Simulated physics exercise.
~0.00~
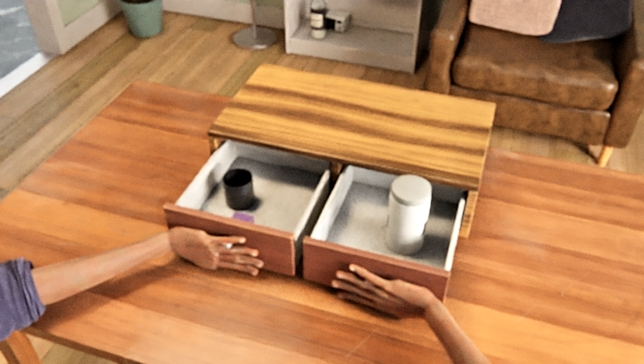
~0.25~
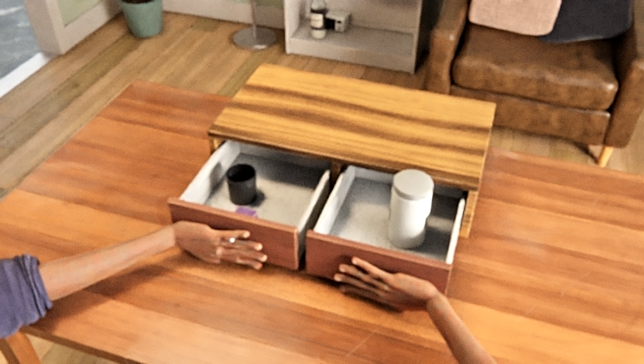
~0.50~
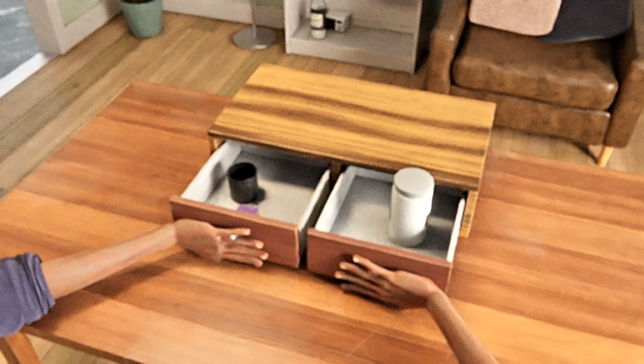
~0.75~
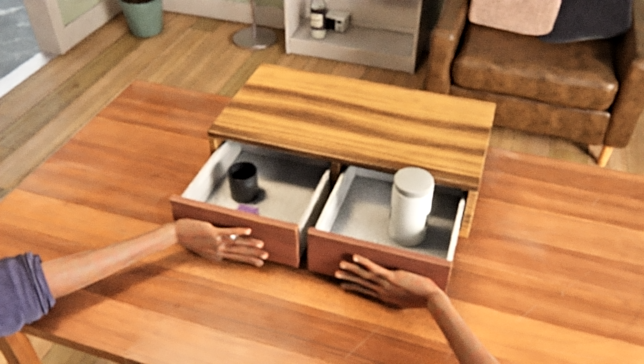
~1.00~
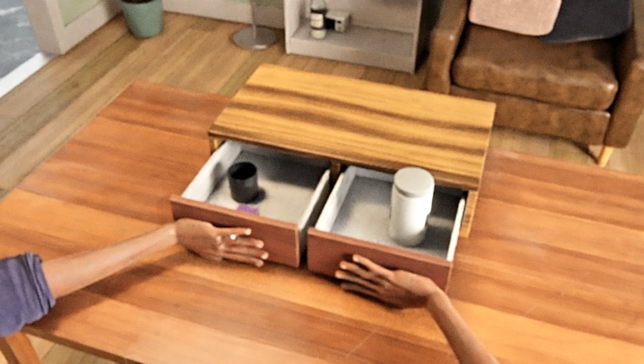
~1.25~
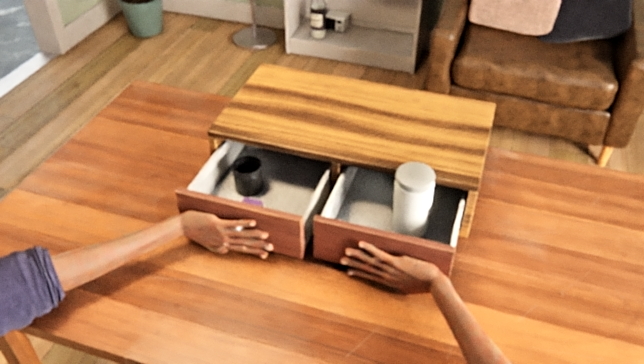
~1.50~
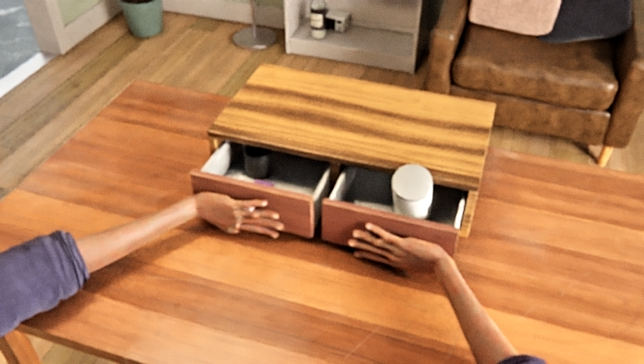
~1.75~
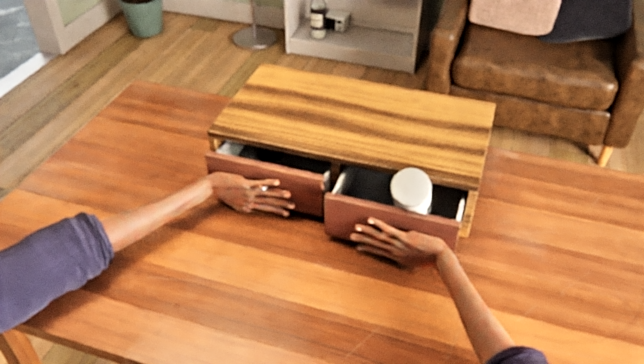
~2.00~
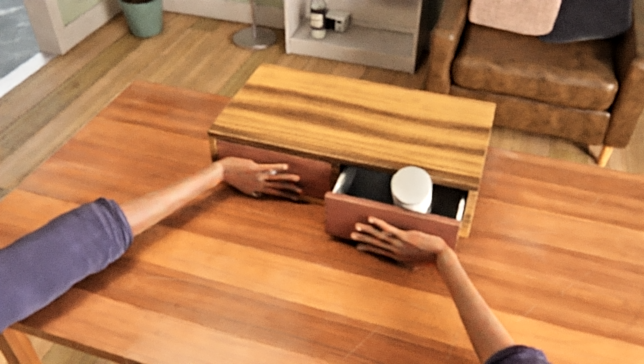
Two hands push both drawers; the left shuts, but the right stays ajar, its white jar leaning.
